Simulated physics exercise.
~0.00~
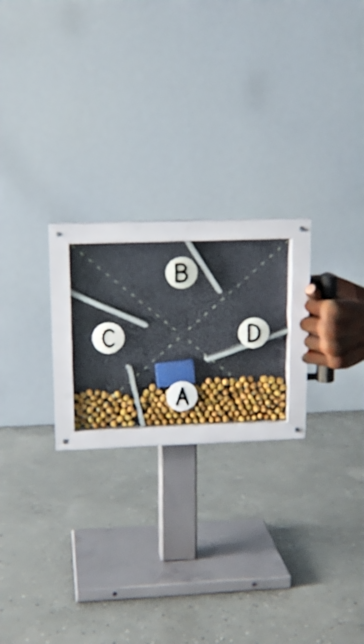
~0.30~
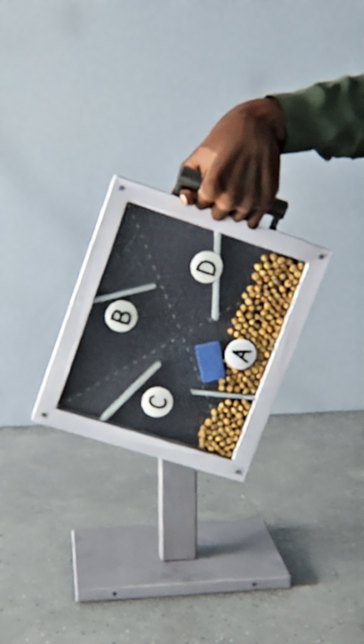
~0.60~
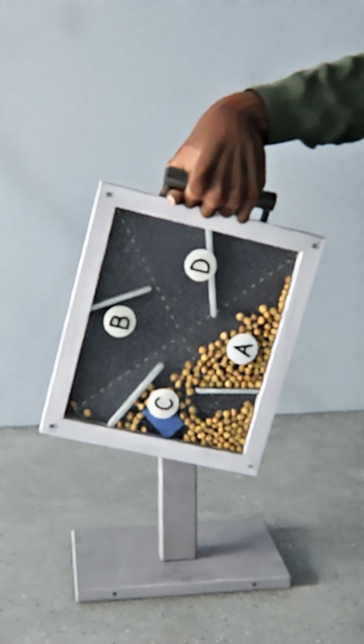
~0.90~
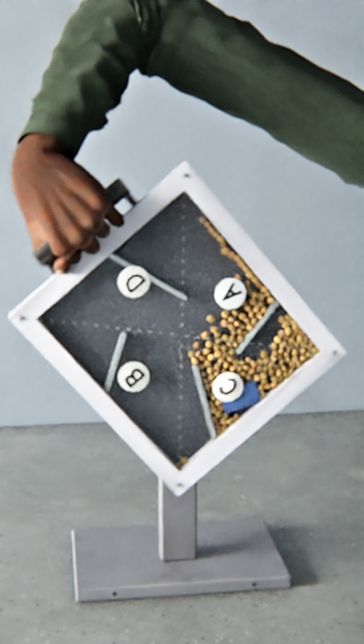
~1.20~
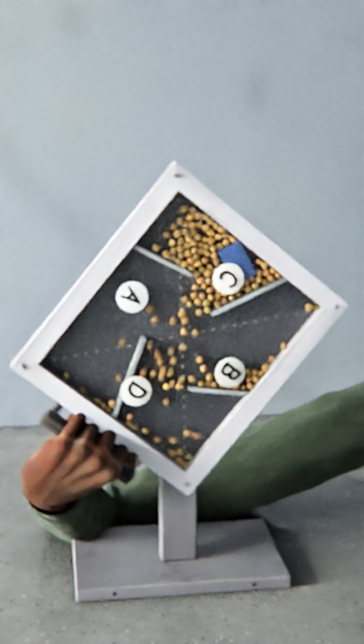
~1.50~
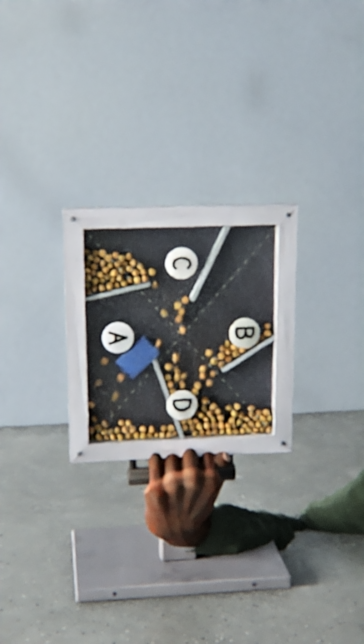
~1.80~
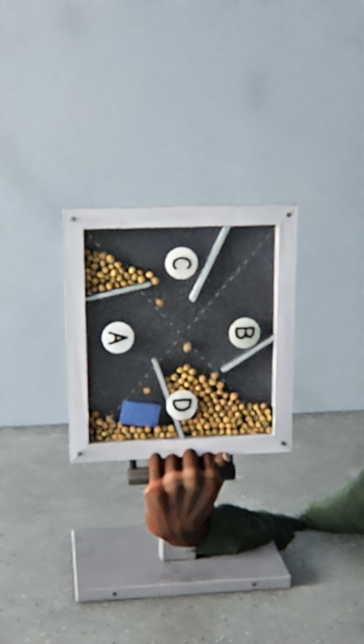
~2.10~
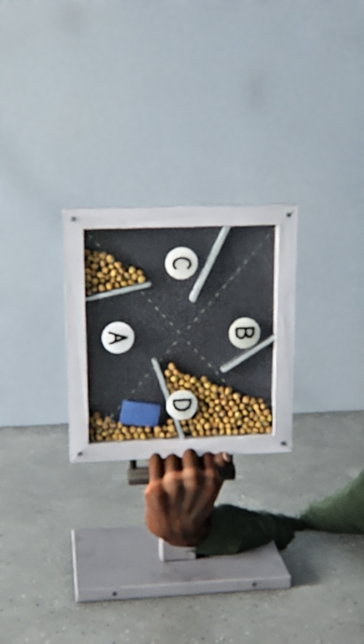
A hand turns a framed case of wooden beads anticlockwise in stages, and its blue block finally settles low beside letter D.
